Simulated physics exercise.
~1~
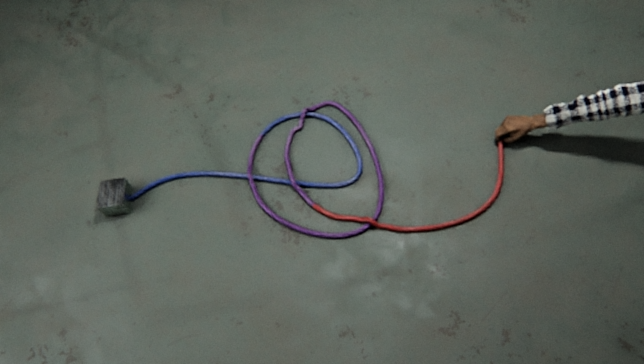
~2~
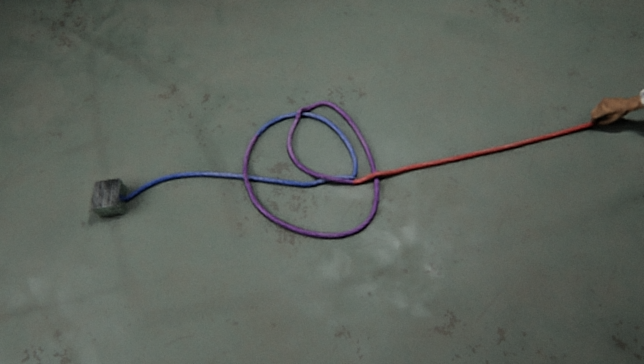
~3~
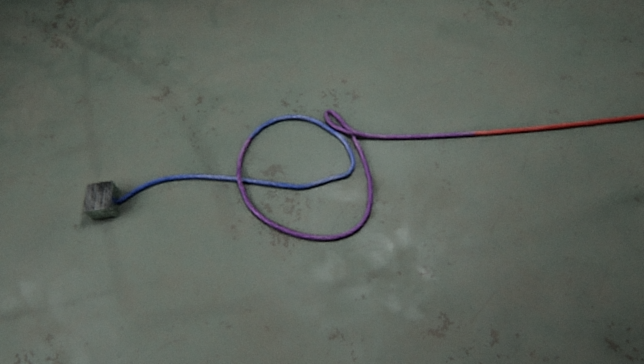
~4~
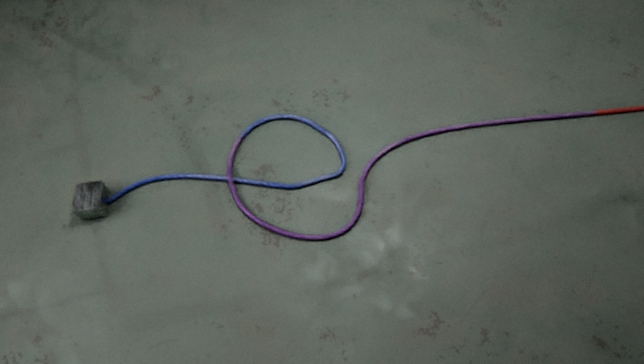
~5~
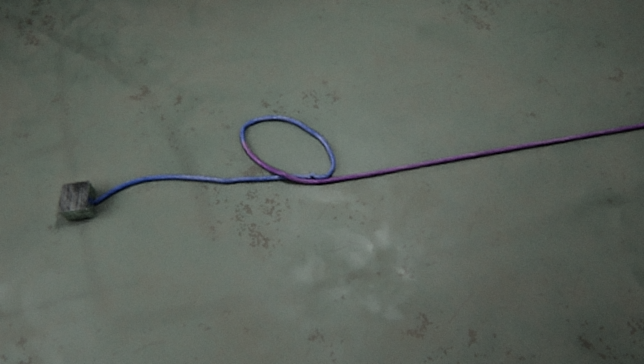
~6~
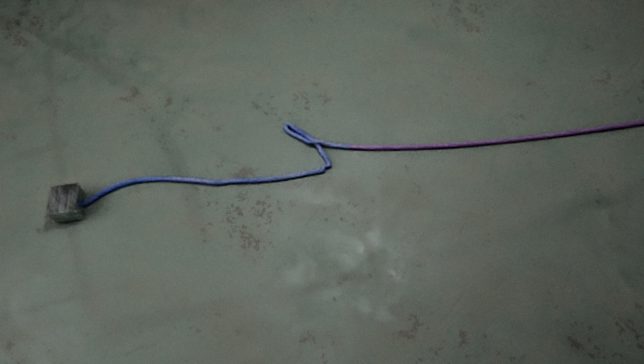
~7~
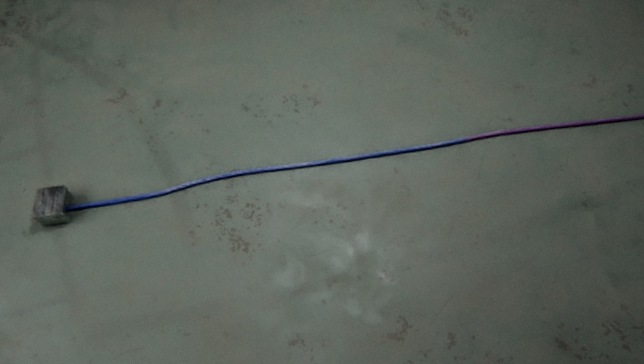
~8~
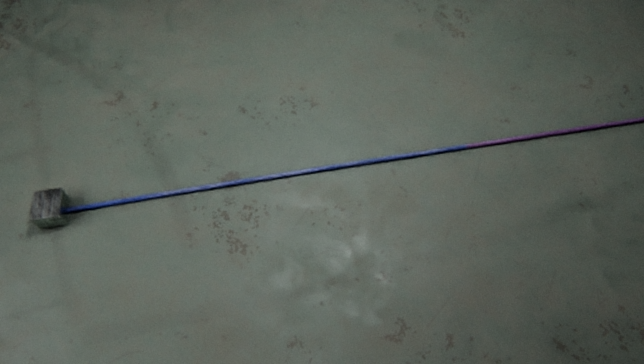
A rope that shades from blue through purple to red lies in overlapping loops on a dull grey floor, its left end held at a small dark block. A hand in a checked sleeve grips the red end and draws it off to the right, soon passing out of view. The purple loops shrink and slip open one after another, leaving a single ring. That ring narrows to a small blue kink, which then pulls out as the view drifts slightly right. Finally the rope stretches taut and straight from the block, with no knot in sight.
